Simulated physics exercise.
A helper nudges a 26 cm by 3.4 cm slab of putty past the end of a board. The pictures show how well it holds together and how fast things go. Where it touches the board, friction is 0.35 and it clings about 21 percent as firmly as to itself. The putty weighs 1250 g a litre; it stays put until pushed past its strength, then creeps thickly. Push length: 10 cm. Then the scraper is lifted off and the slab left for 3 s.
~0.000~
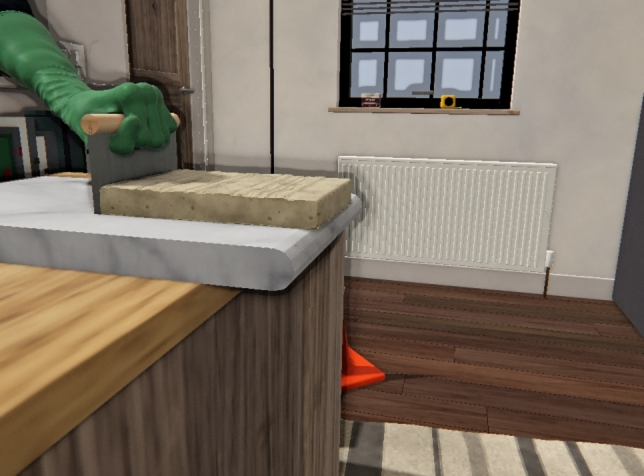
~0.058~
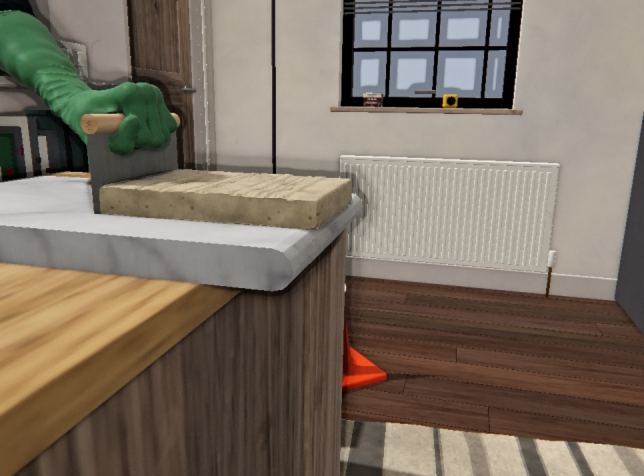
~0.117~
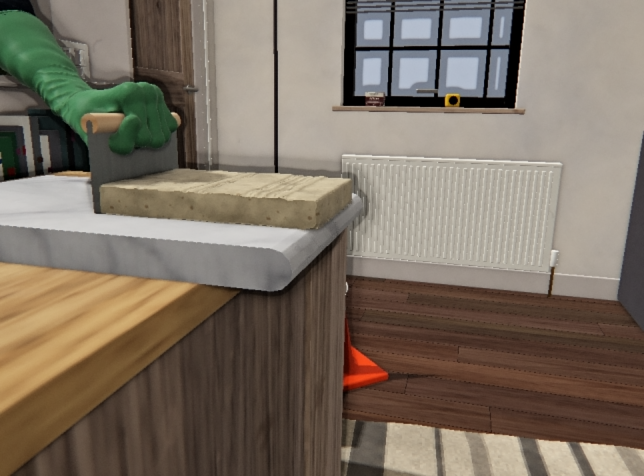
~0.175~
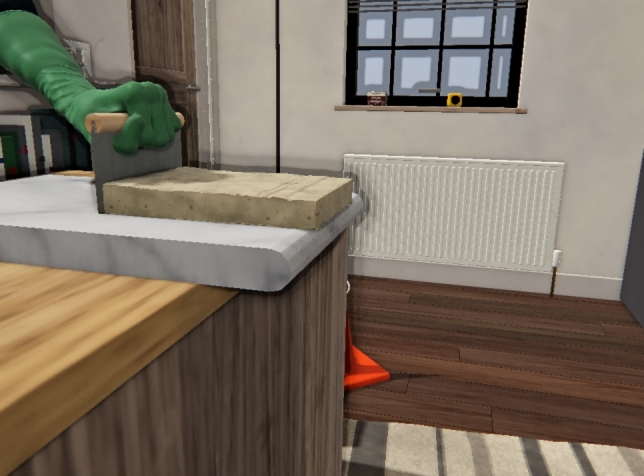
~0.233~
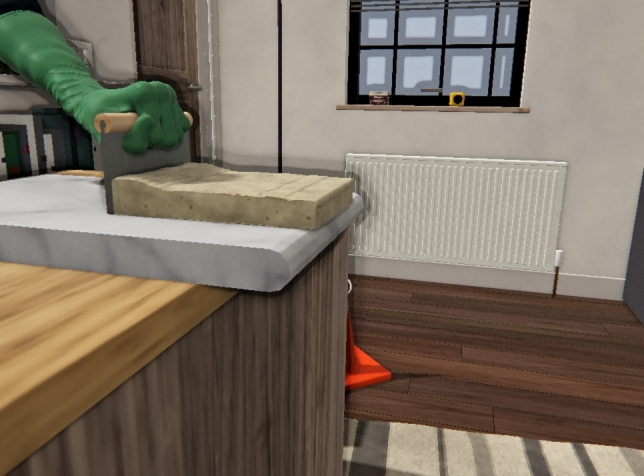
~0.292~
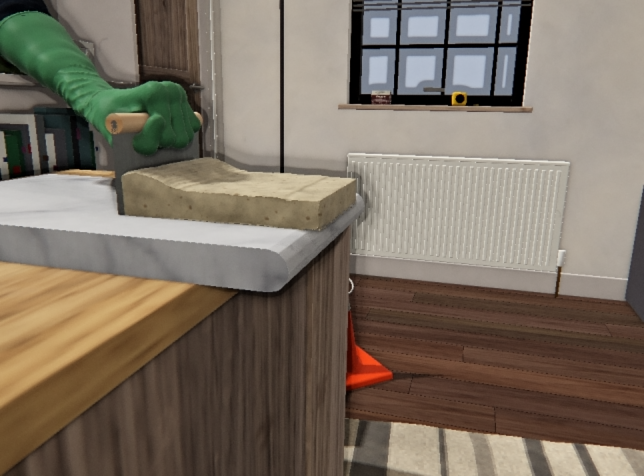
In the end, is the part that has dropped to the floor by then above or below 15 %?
It will be greater than 15 percent.
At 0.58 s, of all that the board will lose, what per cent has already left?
Near 90 in a hundred.
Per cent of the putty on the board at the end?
Around 70 per cent ends up on the board.
After 0.58 s, 73 % lies on the board and 0 % has fallen.
After 0.93 s, 71 % lies on the board and 26 % has fallen.
After 1.27 s, 71 % lies on the board and 26 % has fallen.
After 1.62 s, 71 % lies on the board and 26 % has fallen.
After 3.62 s, 71 % lies on the board and 26 % has fallen.
